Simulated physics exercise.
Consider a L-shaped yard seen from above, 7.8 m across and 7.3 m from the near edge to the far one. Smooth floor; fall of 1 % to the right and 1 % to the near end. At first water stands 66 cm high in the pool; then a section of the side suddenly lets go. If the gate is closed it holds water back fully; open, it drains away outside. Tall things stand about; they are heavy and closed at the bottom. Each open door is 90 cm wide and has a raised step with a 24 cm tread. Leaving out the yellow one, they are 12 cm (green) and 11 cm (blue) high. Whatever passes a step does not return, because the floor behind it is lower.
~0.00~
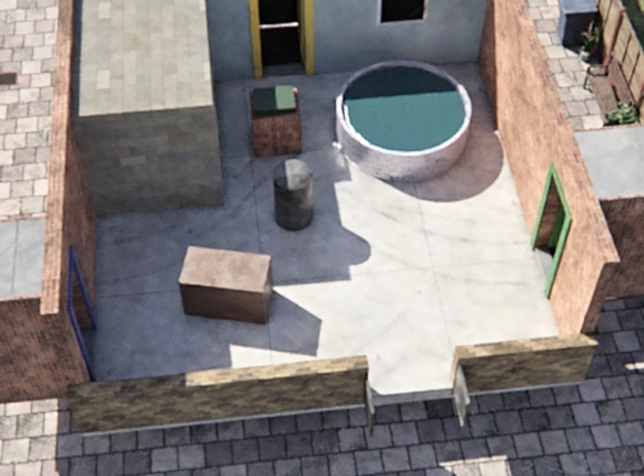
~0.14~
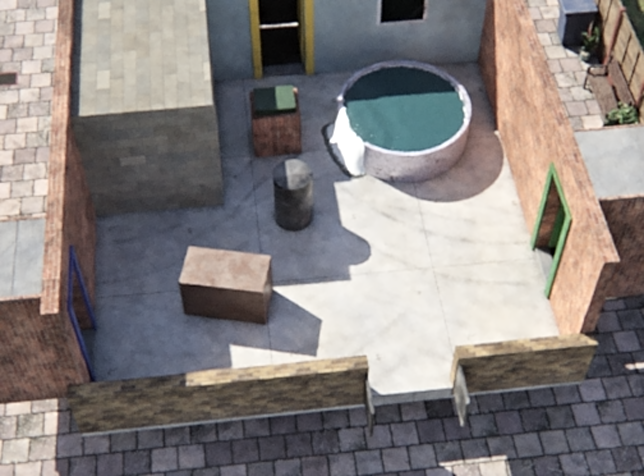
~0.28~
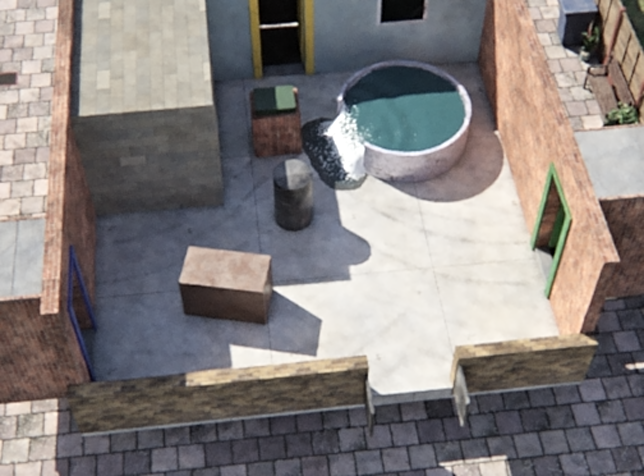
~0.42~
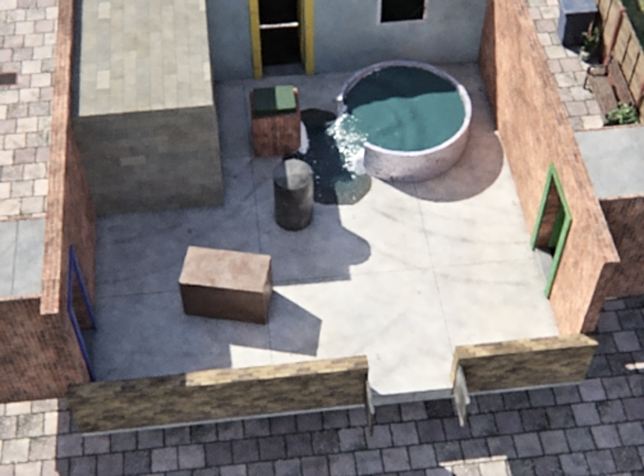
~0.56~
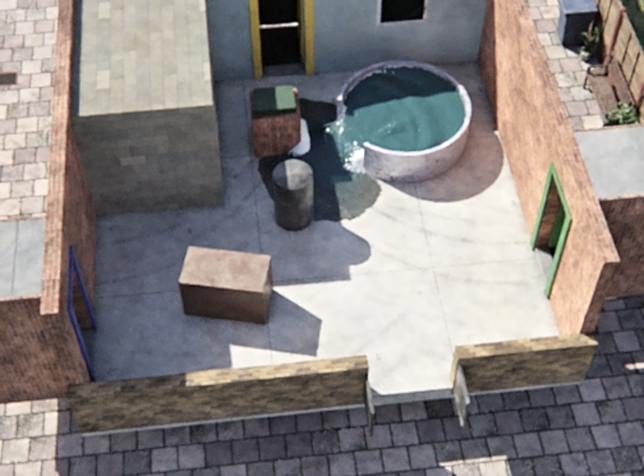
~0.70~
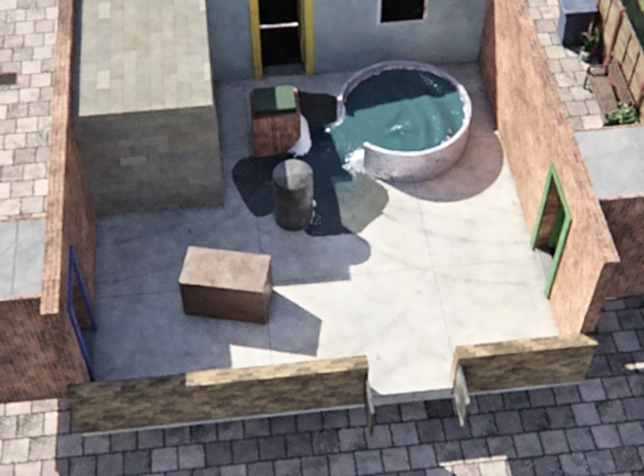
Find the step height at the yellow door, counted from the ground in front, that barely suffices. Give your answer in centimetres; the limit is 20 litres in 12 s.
It barely suffices at around 14.5 cm.
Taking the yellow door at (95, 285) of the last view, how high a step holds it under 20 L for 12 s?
Around 9.0 cm would do it.
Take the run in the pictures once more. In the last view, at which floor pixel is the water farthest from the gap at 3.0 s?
(94, 409).
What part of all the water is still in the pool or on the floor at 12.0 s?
About 88 %.
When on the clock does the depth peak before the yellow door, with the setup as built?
3.6 s.
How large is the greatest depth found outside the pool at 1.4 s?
Max depth: Around 46 cm.
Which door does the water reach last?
It would be the green door.
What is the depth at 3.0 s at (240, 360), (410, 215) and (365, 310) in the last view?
First spot about 0 cm, second about 0 cm, third about 2 cm.
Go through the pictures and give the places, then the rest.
In the first frame, still water, 66 cm deep, in the pool at (404, 109); the yellow door at (283, 38) is dry.
In the second frame, the front is at (347, 171), 0.3 m from the gap at (345, 141); 0.3 m2 of floor is wet, 66 cm left at the back.
In the third frame, the front is at (304, 144), 0.7 m from the gap at (345, 143); 1.1 m2 of floor is wet, 66 cm left at the back.
In the fourth frame, water pours out at (345, 144) and has run 1.2 m, to a hidden place; about 8 cm deep outside, 66 cm at the back.
In the fifth frame, the gap is at (345, 144), the front 1.7 m out at a hidden place; the back of the pool holds 66 cm.
In the sixth frame, water pours out at (345, 143) and has run 2.2 m, to (255, 209); about 5 cm deep outside, 65 cm at the back; 0.8 m in a straight line remain to the yellow door at (283, 38).
After 1.4 s water covers 20 % of the floor, deepest (46 cm) near (305, 149); 11 cm at the yellow door, 0 litres in over its 8 cm step.
After 3.0 s water covers 60 % of the floor, deepest (29 cm) near (225, 199); 15 cm at the yellow door, 63 litres in over its 8 cm step.
After 12.0 s water covers 100 % of the floor, deepest (13 cm) near (555, 326); 4 cm at the yellow door, 140 litres in over its 8 cm step.
At the yellow door as built, the water arrived by 1.2 s and peaked near 18 cm at 3.6 s.
Run again over the same 12 s with other heights there, 34 litres in over 13 cm, 4 litres over 17.5 cm. The limit of 20 litres is kept from about 14.5 cm up.
